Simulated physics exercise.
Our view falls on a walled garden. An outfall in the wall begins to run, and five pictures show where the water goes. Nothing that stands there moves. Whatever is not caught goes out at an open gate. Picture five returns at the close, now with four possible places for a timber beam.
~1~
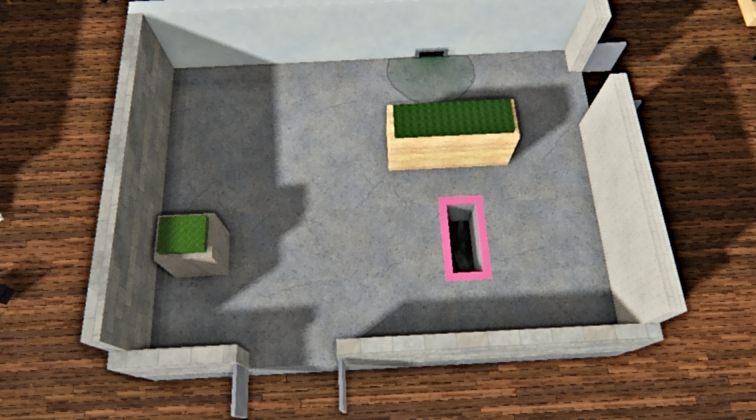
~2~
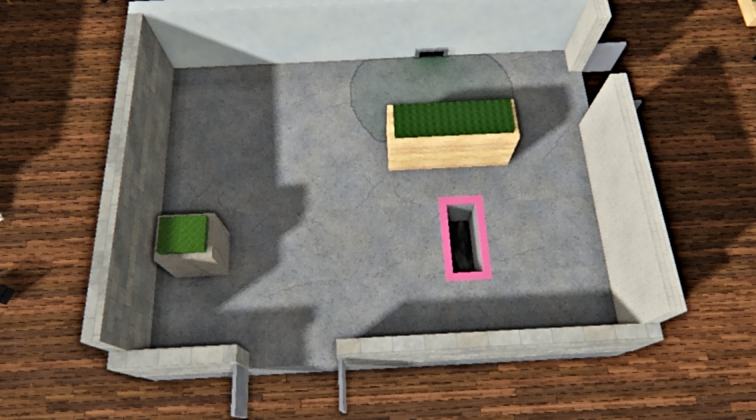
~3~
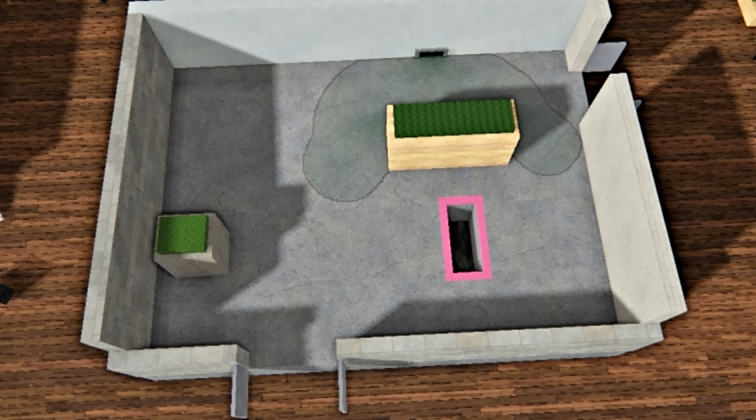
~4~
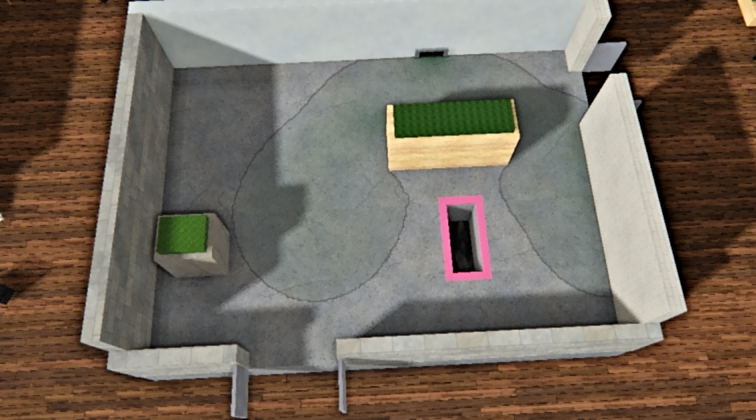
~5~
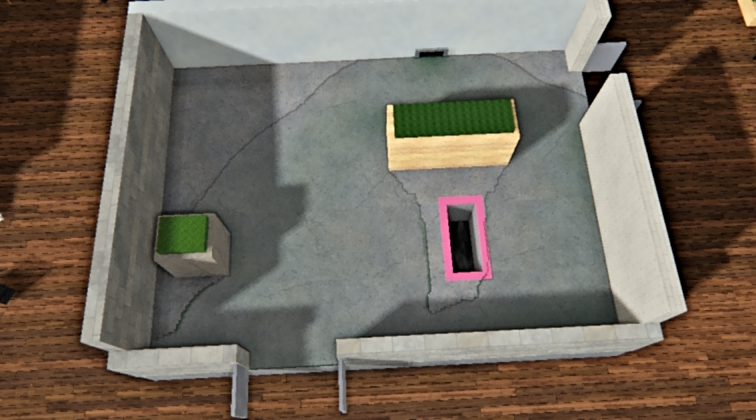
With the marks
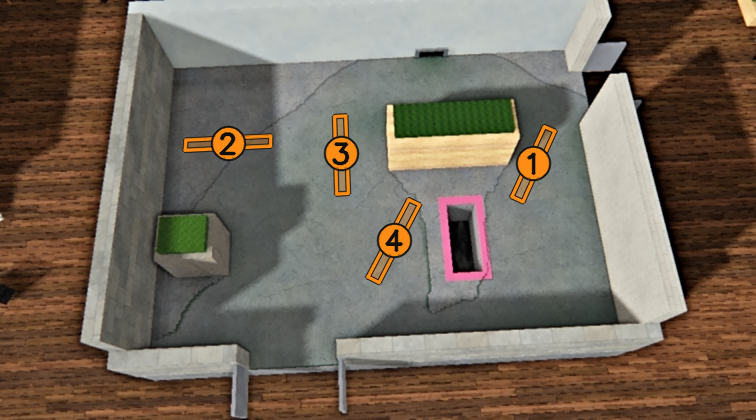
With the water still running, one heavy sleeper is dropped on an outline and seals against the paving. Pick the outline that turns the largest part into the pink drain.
3 works best here.
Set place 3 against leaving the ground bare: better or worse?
It is better.
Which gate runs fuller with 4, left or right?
The left gate.
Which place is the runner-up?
It is 1.
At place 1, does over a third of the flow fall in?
No.
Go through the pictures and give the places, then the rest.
Outfall at (431, 53); pink drain at (465, 237); open gate at (295, 351); open gate at (574, 98); water covers 4 % of the ground and shows as far out as (399, 86); pink drain still dry.
Water covers 12 % of the ground and shows as far out as (361, 120); pink drain still dry.
Water covers 22 % of the ground and shows as far out as (326, 186); pink drain still dry.
Water covers 43 % of the ground and shows as far out as (257, 272); pink drain still dry.
Water covers 65 % of the ground and shows as far out as (215, 300); pink drain still dry.
On the marked copy, 1 from (517, 199) to (549, 128); 2 from (185, 145) to (270, 141); 3 from (342, 193) to (340, 116); 4 from (373, 279) to (414, 202).
If 1 is chosen, about 18 % of the stream runs into the pink drain, about 81 % out by the gates.
If 2 is chosen, about 12 % of the stream runs into the pink drain, about 88 % out by the gates.
If 3 is chosen, about 28 % of the stream runs into the pink drain, about 72 % out by the gates.
If 4 is chosen, about 11 % of the stream runs into the pink drain, about 89 % out by the gates.
